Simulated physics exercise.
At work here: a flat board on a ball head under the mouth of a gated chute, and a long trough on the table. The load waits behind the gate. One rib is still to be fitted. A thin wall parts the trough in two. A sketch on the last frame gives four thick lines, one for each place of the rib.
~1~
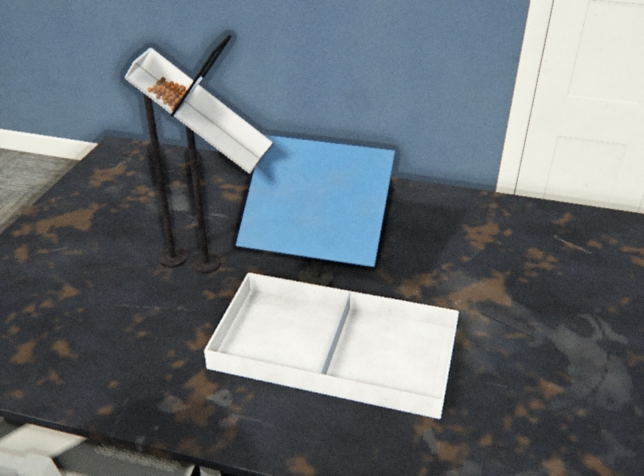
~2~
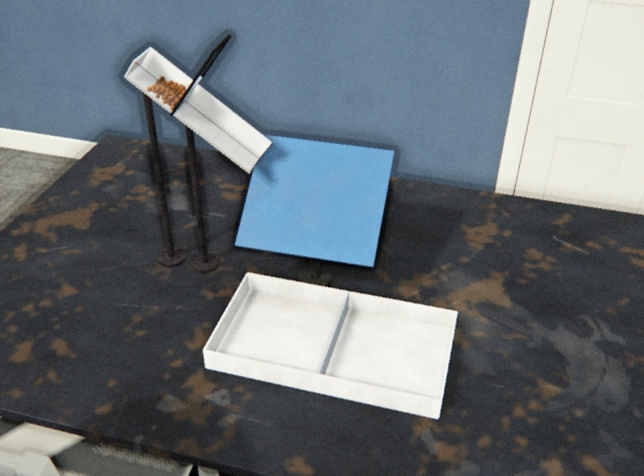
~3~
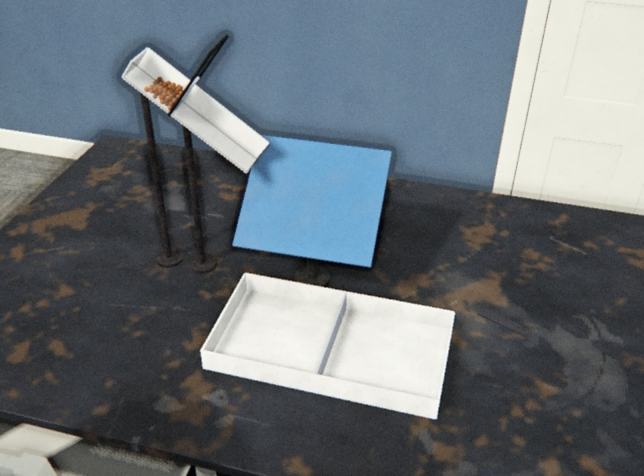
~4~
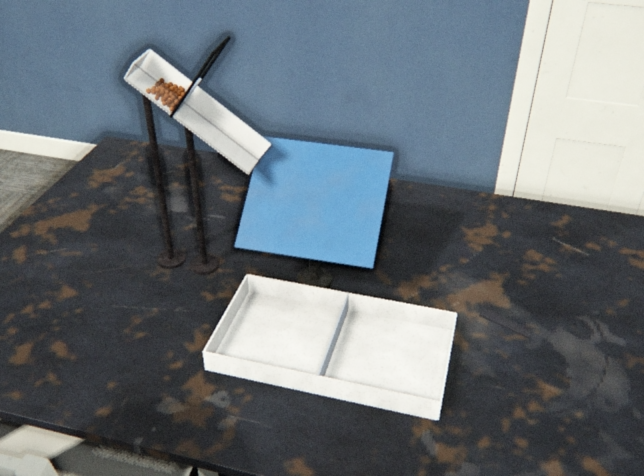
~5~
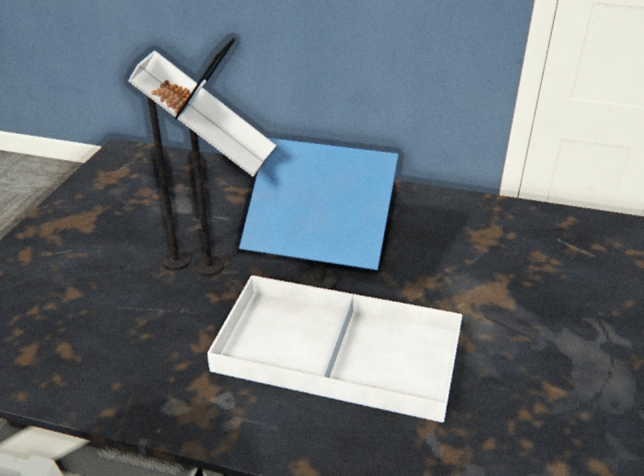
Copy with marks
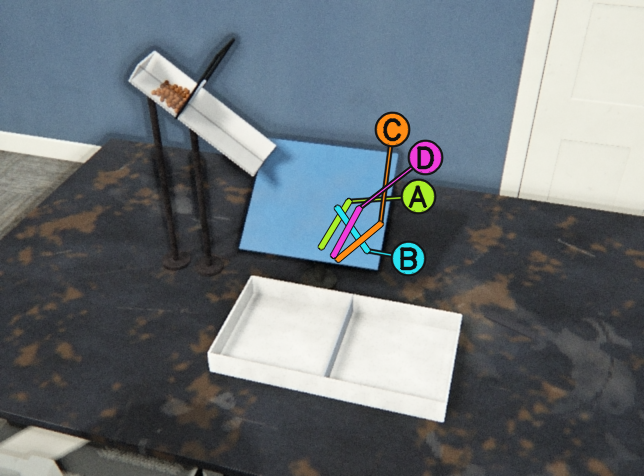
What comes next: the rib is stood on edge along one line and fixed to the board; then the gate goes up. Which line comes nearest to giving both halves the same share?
The best line is B.
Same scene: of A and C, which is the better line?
That is line C.
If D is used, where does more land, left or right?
The left half.
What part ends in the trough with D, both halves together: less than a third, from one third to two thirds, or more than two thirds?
More than two thirds.
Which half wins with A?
More lands on the left.
On the marked copy, line A from (348, 201) to (321, 246); line B from (337, 208) to (367, 250); line C from (380, 224) to (338, 259); line D from (359, 208) to (333, 255).
If A is chosen, of what is caught, all in the left half, none in the right.
If B is chosen, of what is caught, about half in the left half, about half in the right.
If C is chosen, of what is caught, most in the left half, about a quarter in the right.
If D is chosen, of what is caught, nearly all in the left half, a small part in the right.
